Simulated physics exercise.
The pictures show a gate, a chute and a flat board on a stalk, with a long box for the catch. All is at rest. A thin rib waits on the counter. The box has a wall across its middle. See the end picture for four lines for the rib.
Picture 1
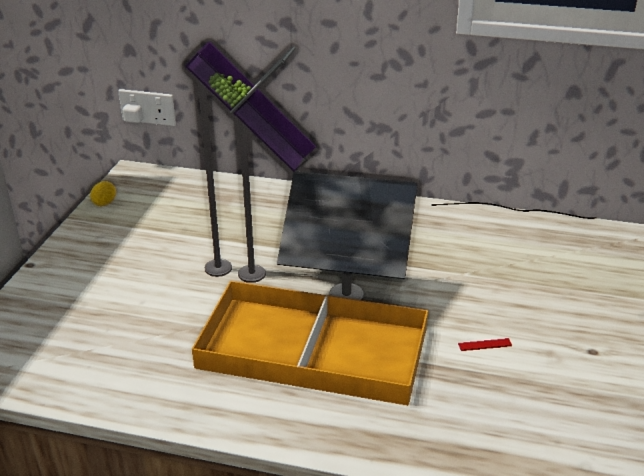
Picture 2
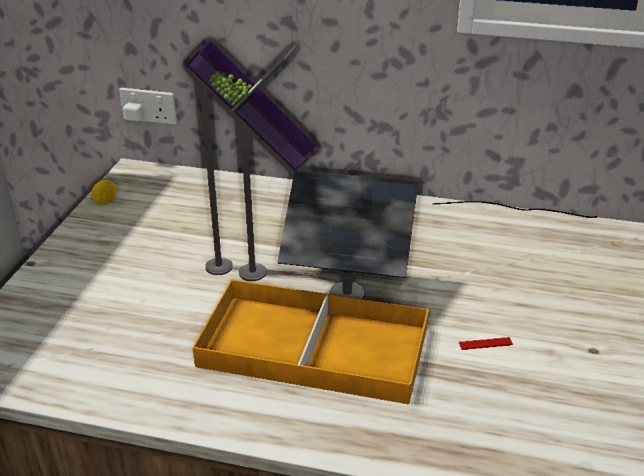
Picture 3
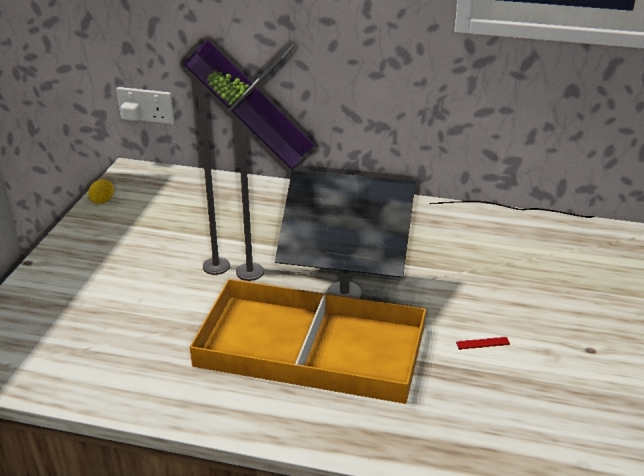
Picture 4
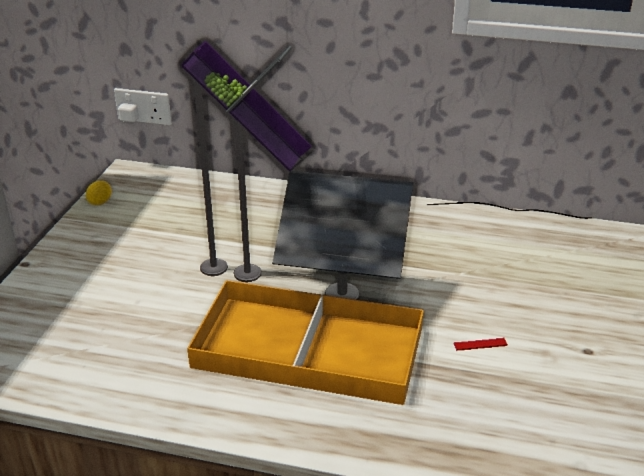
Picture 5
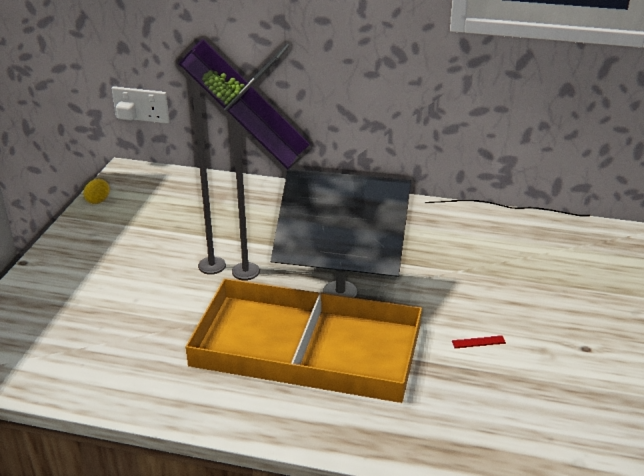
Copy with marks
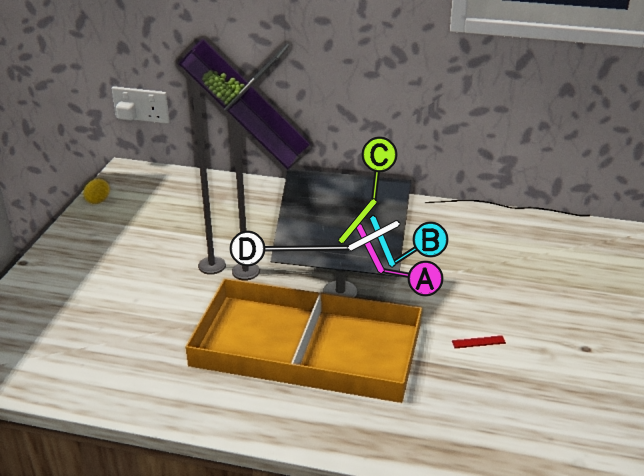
The whole view drifts very slightly left, while nothing within the scene moves on its own. Green peas stay behind the gate in a sloping purple chute, above a tilted dark board and a divided orange box, with a thin red strip lying to the right on the pale wooden counter.
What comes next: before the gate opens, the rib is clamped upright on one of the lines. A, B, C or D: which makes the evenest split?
It is C.
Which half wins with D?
Right.
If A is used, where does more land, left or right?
More lands on the right.
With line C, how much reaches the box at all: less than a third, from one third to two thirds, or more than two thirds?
More than two thirds.
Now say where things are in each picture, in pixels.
In the first frame, load behind the gate at (230, 89), dried peas; lip of the chute at (299, 165), sloping fairly steeply.
In the second frame, middle of the board at (348, 222), tilted fairly steeply; middle of its low edge at (341, 270); of its high edge at (356, 175).
In the third frame, front corners of the box at (190, 347) and (407, 384); front end of its middle wall at (296, 365).
In the fourth frame, middle of the load at (226, 88); lip at (295, 165).
In the fifth frame, middle of the load at (224, 87); lip at (292, 163).
On the marked copy, line A from (358, 226) to (381, 270); line B from (373, 218) to (392, 263); line C from (373, 201) to (341, 240); line D from (396, 223) to (350, 247).
If A is chosen, of what is caught, a small part in the left half, nearly all in the right.
If B is chosen, of what is caught, a small part in the left half, nearly all in the right.
If C is chosen, of what is caught, about a third in the left half, about two thirds in the right.
If D is chosen, of what is caught, a small part in the left half, most in the right.
